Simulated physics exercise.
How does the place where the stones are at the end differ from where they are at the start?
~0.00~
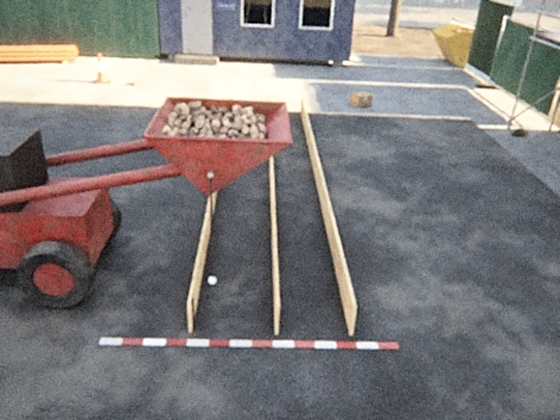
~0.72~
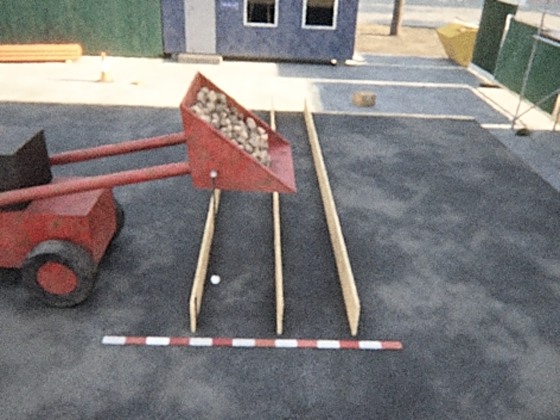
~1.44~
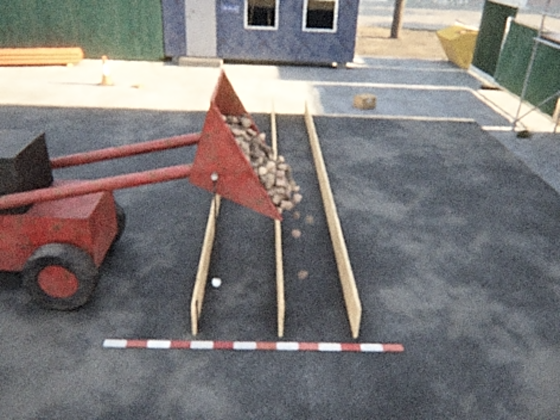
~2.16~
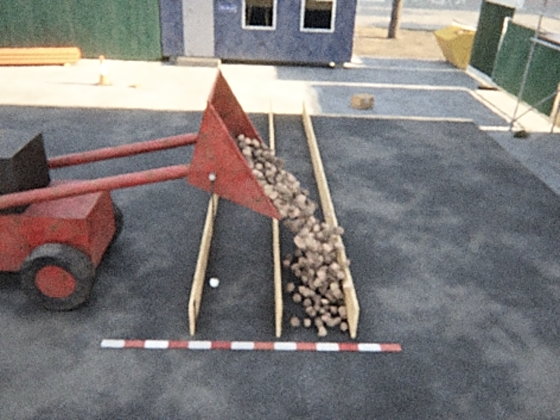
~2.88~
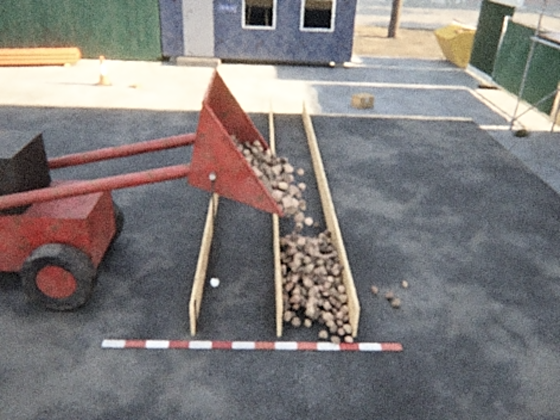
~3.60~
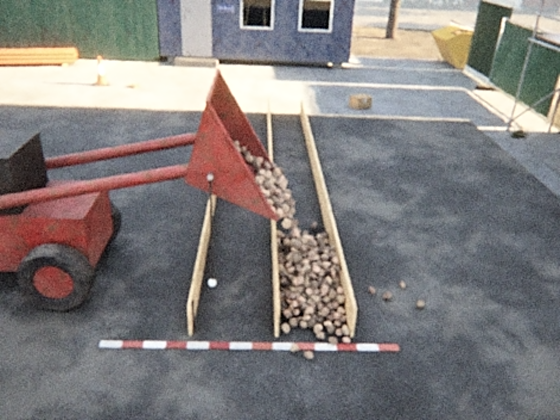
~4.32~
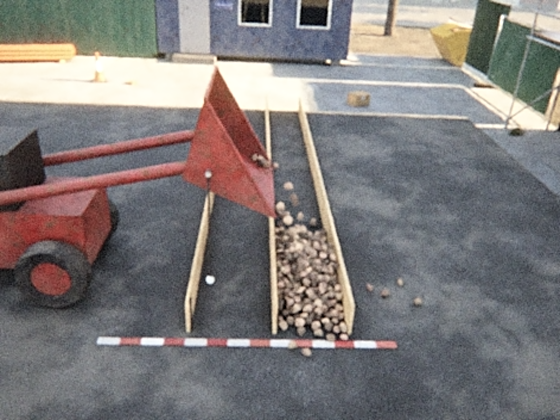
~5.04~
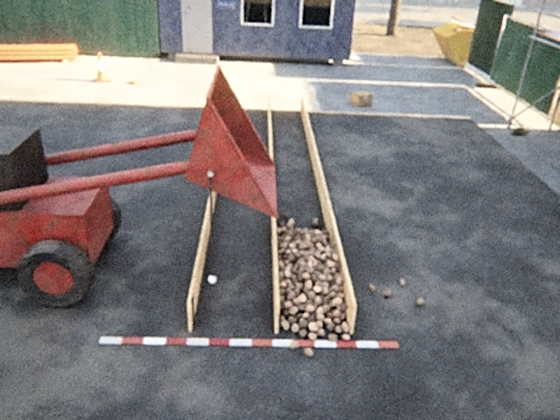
At the start the stones sit up in the loader's raised bucket. At the end they lie lower and further right, nearly all heaped on the ground between the middle and right boards, with a few strays outside.
